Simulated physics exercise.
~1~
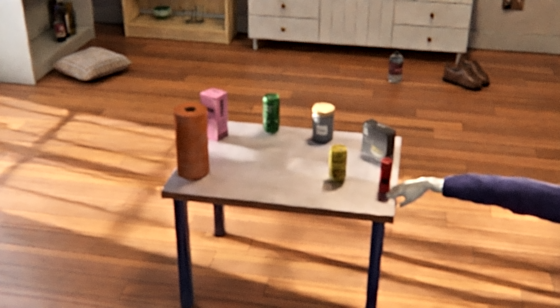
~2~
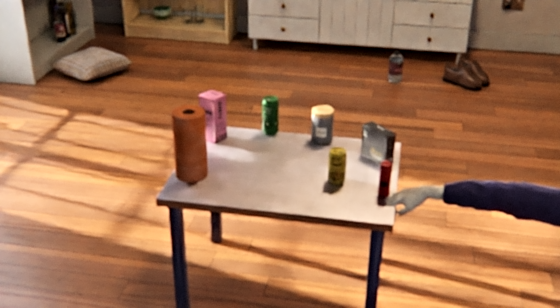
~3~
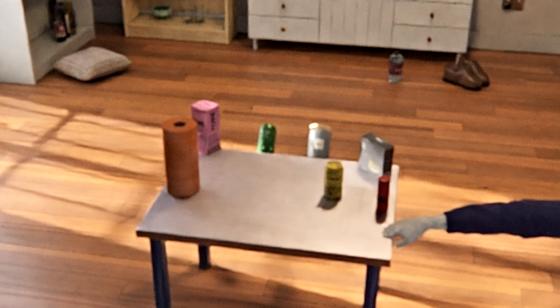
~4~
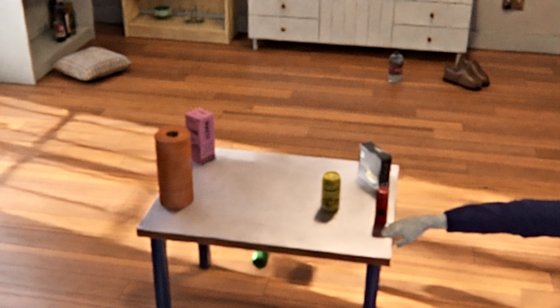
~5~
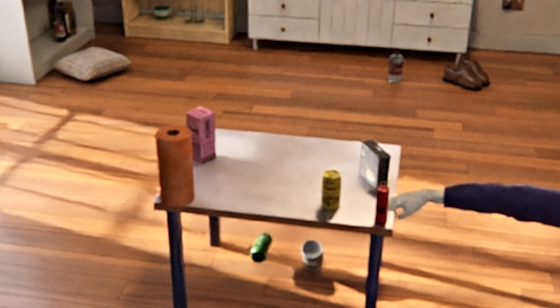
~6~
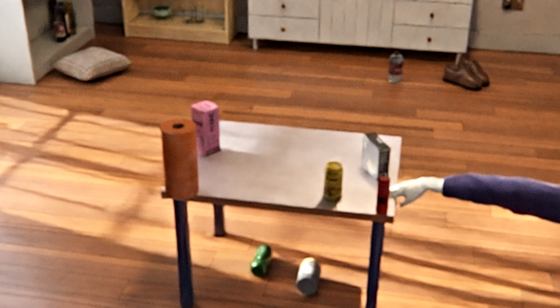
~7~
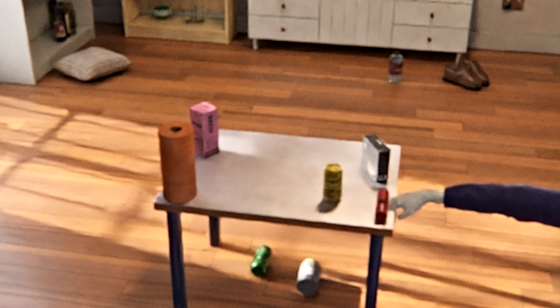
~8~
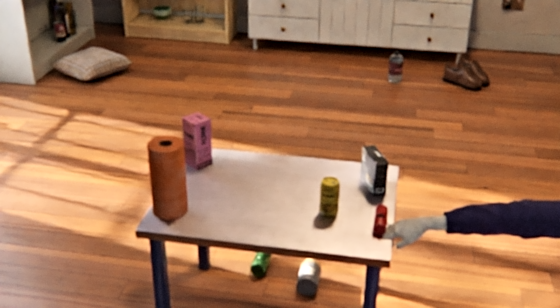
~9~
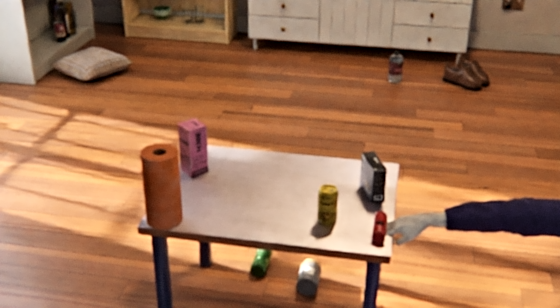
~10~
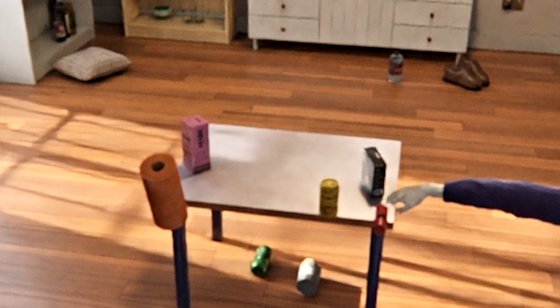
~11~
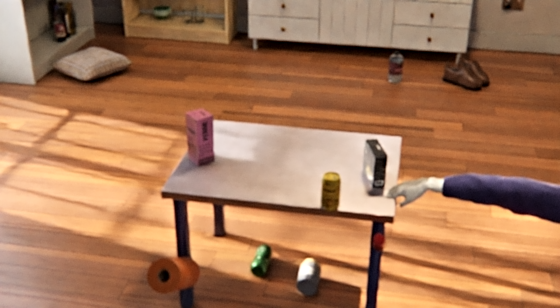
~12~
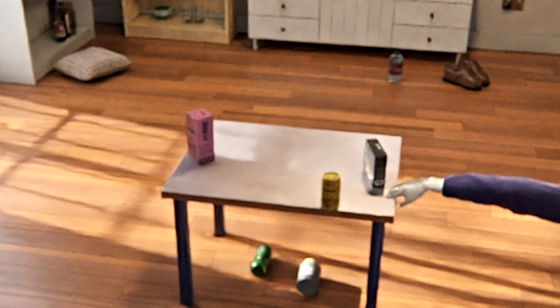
A pale side table with dark blue legs, seen from slightly above in a sunlit wooden-floored room, is jerked toward us and back, again and again, by a sleeved arm at its right. On it stand an orange roll, a pink carton, a green can, a grey jar, a yellow can, a black packet and a red shaker. The green can and grey jar tip off the far edge and land beneath. The red shaker topples, then the orange roll and shaker drop off the near side. The yellow can, packet and carton remain upright on the table.
